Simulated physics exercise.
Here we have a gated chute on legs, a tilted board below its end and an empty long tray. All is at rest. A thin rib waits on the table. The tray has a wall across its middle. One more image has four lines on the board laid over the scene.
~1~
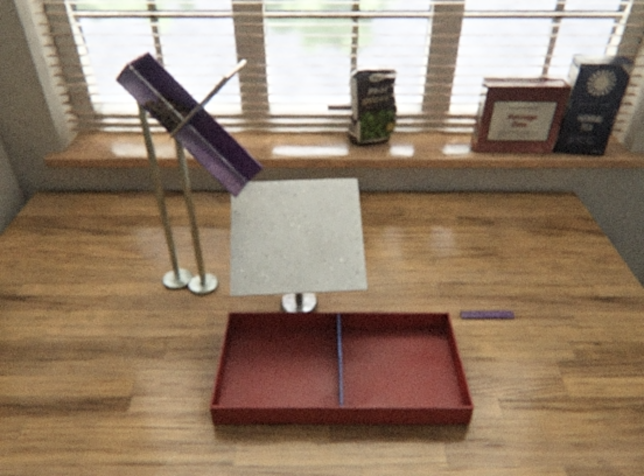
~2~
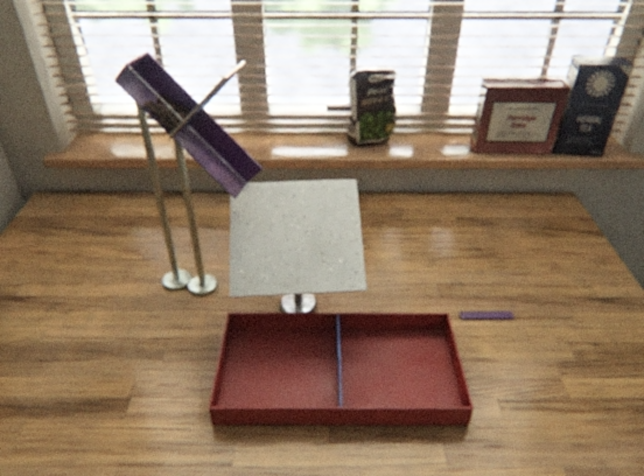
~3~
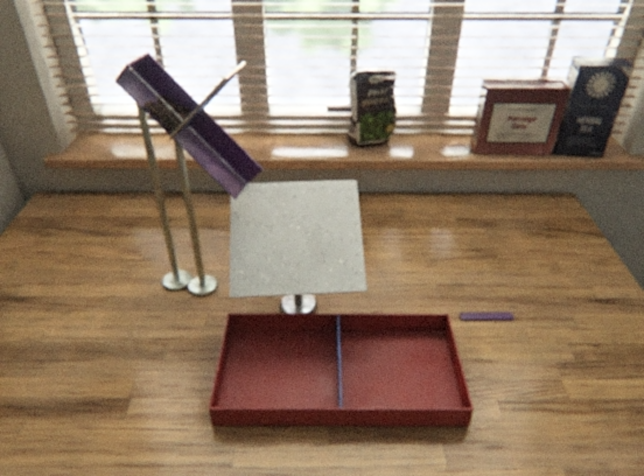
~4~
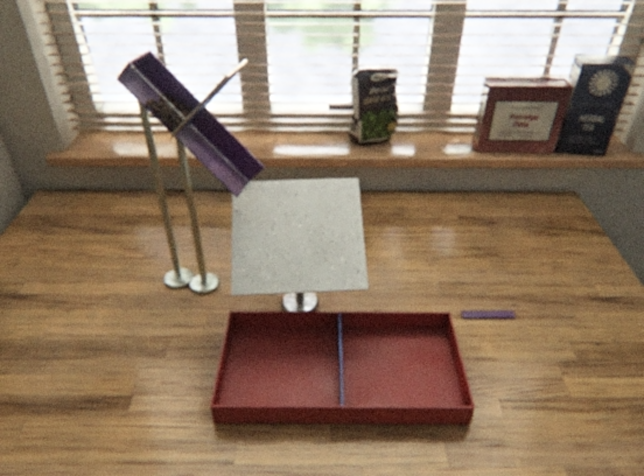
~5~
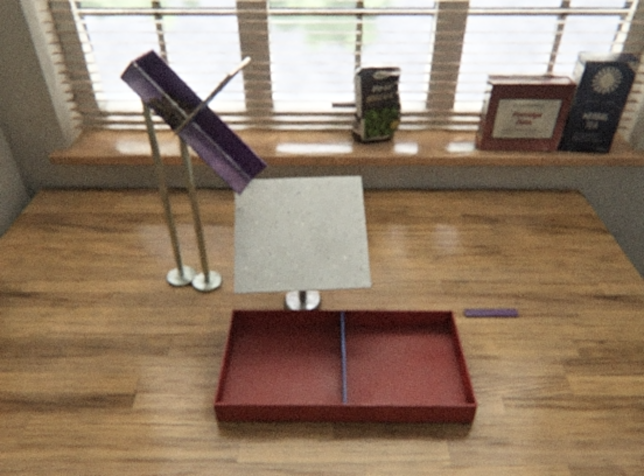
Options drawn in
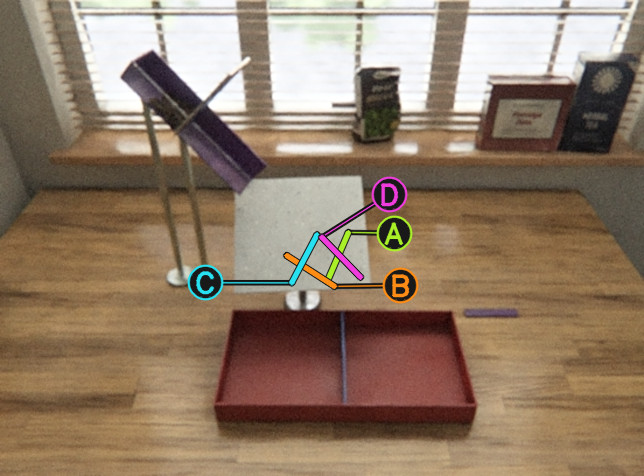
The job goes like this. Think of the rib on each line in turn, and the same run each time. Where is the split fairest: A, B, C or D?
D works best here.
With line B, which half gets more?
The right half.
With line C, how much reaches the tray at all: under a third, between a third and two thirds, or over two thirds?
Over two thirds.
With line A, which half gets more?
Left.
On the marked copy, line A from (348, 232) to (327, 281); line B from (286, 255) to (334, 286); line C from (317, 234) to (291, 282); line D from (321, 237) to (360, 277).
Choosing A, of what is caught, all but a few in the left half, a small share in the right.
Choosing B, of what is caught, close to a quarter in the left half, the bulk in the right.
Choosing C, of what is caught, all but a few in the left half, a small share in the right.
Choosing D, of what is caught, close to half in the left half, close to half in the right.
